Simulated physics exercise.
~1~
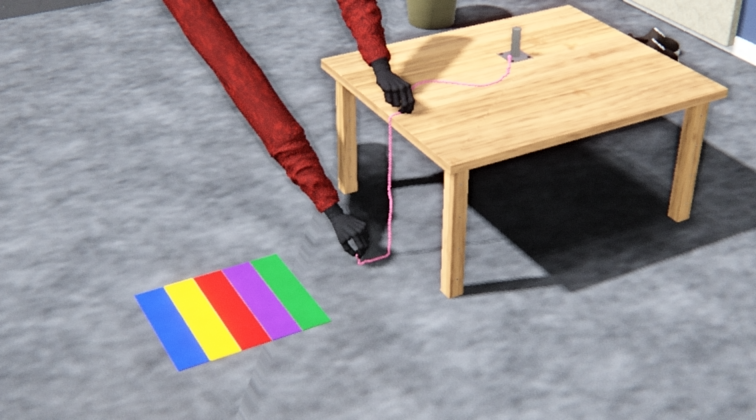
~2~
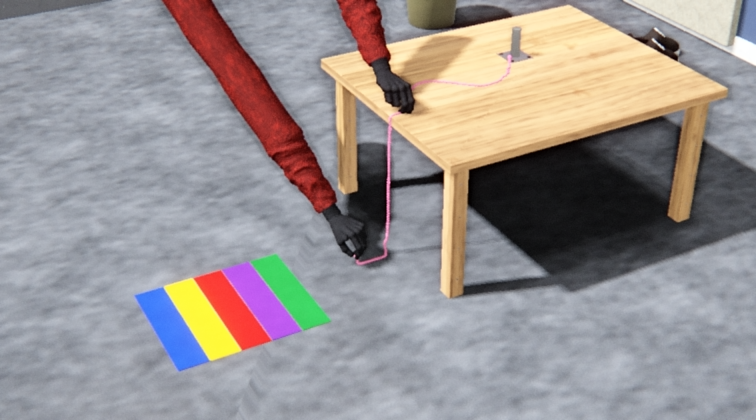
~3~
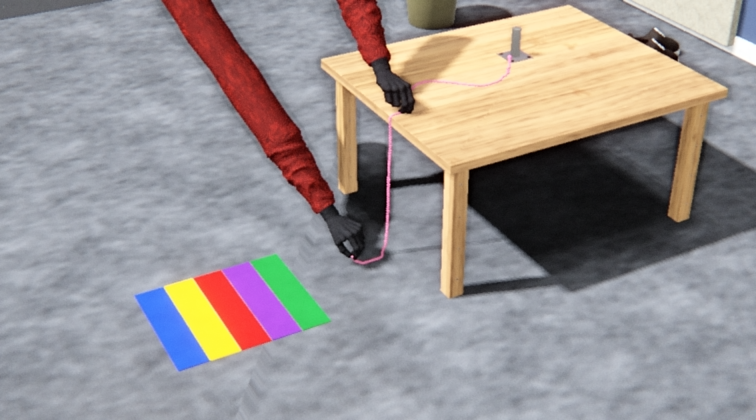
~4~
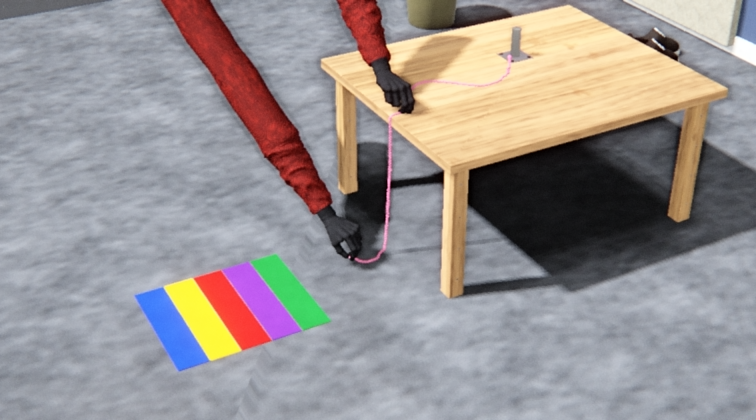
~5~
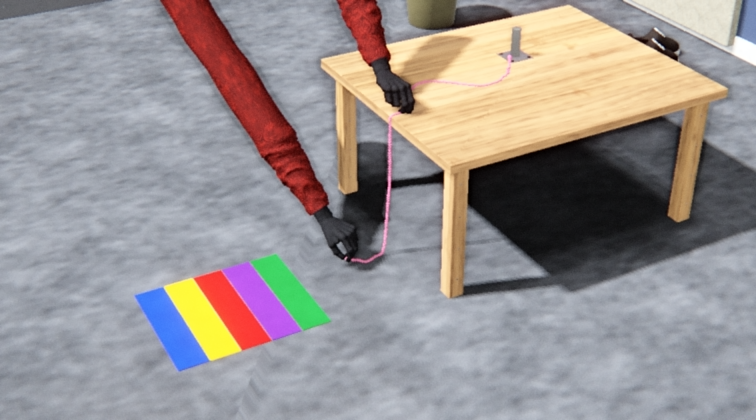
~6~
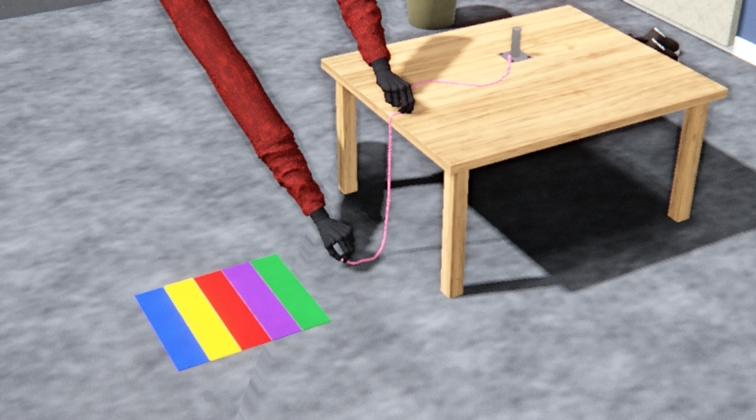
Beside a wooden coffee table, one red-sleeved arm pinched a slack pink lace at the table's edge while the other drew its low end slightly left, near the coloured stripes on the ground.
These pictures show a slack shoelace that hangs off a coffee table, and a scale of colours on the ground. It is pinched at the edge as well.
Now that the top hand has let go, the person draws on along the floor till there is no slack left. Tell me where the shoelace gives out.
It gives out over the yellow strip.
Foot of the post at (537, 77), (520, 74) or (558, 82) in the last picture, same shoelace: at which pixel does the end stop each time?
Try by try: (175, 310), (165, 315) and (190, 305).
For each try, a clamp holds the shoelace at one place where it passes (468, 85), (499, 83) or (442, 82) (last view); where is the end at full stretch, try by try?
In order of the tries: About (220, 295), about (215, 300), about (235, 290).
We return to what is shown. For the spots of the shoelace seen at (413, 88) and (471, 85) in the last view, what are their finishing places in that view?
In that view they reach (393, 104) and (443, 84).
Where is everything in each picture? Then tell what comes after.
The first picture shows end (357, 255); green (307, 312); purple (278, 322); red (248, 332); yellow (217, 342); blue (186, 352).
The second picture shows end (355, 256); shoelace through (507, 69) (471, 85) (411, 90) (391, 119) (389, 181) (387, 239).
The third picture shows end (352, 256).
The fourth picture shows end (349, 257); shoelace through (507, 69) (471, 85) (411, 90) (391, 119) (389, 181) (386, 239).
The fifth picture shows end (346, 258).
The sixth picture shows end (342, 260); shoelace through (507, 69) (471, 85) (411, 90) (391, 119) (389, 181) (385, 239).
Early on, end near (251, 287); over purple.
Midway, end near (215, 298); over red.
At the end of the slack, end near (193, 305); over yellow. It gets as far as the yellow strip.
